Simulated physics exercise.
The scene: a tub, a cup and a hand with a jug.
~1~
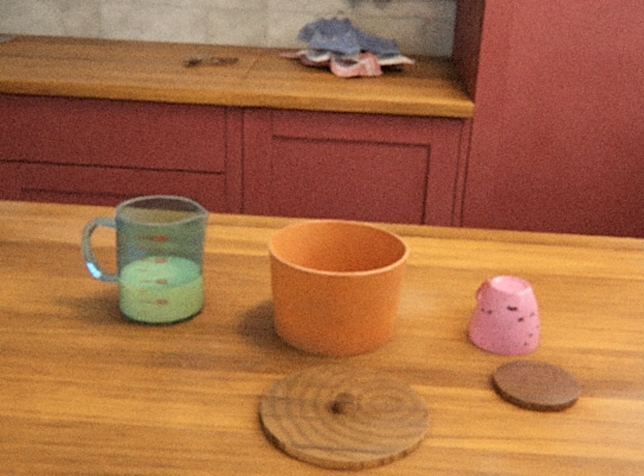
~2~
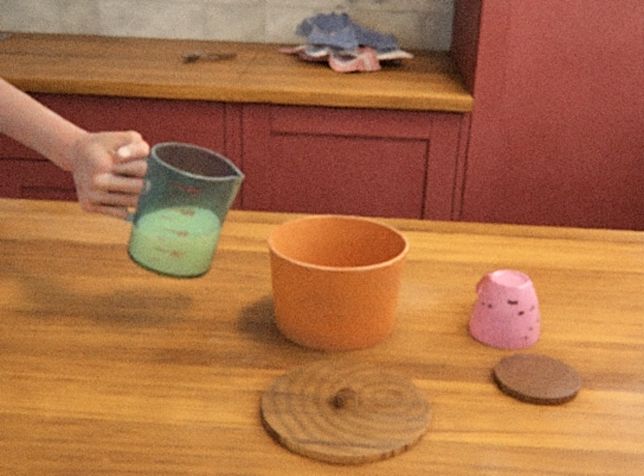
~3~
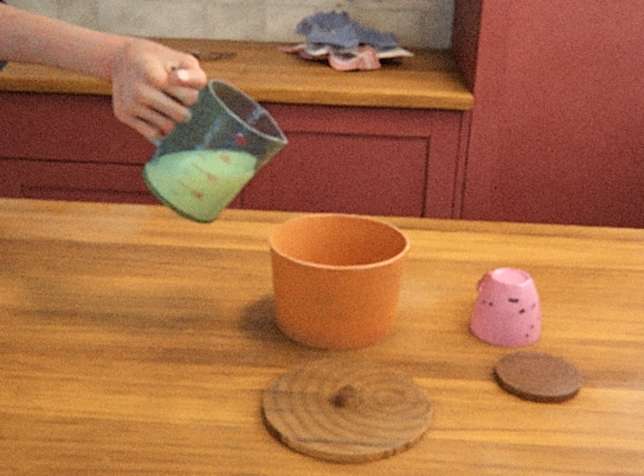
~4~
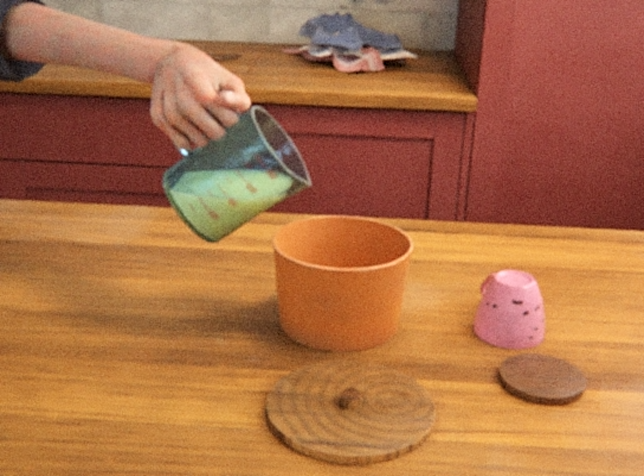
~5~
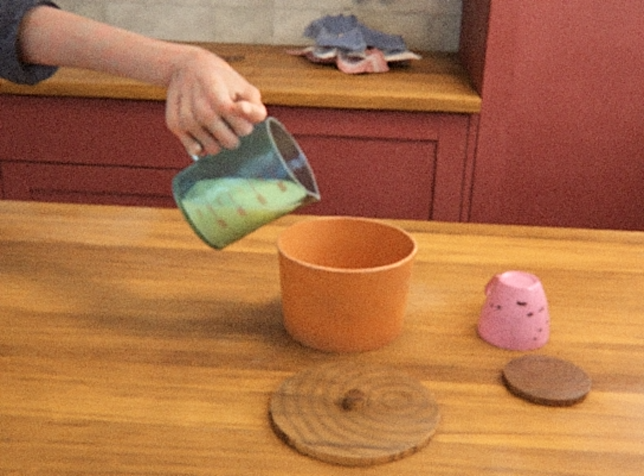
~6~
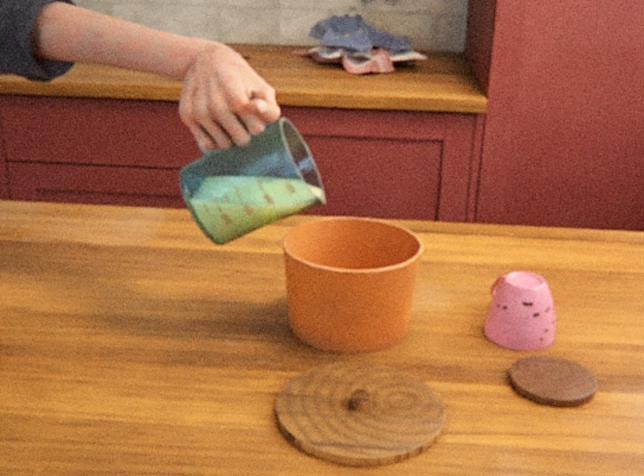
A hand lifts a jug of green liquid from the table and tilts it rightward.
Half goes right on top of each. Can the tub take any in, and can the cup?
In the end the tub will scoop it up; the cup will turn it aside.
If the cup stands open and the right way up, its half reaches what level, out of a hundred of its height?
About 75 percent of its height.
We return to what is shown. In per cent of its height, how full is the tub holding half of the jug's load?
About 10%.
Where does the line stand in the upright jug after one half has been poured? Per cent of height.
About 15 per cent.
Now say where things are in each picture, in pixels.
In the first frame, nothing is moving yet; jug (160, 258) about a third full; tub (336, 288) open; cup (506, 314) upside down.
In the second frame, the jug is picked up; jug about a third full, surface at (178, 224); tub (336, 283) open.
The third frame shows tilting; jug (214, 150) tipped 35° with all of its load; cup (507, 306) upside down.
The fourth frame shows no stream yet; jug (238, 173) tipped 50° with all of its load; tub (341, 283) open.
The fifth frame shows still nothing leaves it; jug (248, 183) tipped 55° with all of its load; cup (515, 309) upside down.
The sixth frame shows on the point of pouring; jug (255, 181) tipped 60° with all of its load; tub (350, 285) open; cup (521, 310) upside down.
Next, the lemonade goes into the tub.
After that, it runs off the upturned base of the cup.
Finally, the tub has its share inside; the cup is empty, in a puddle.
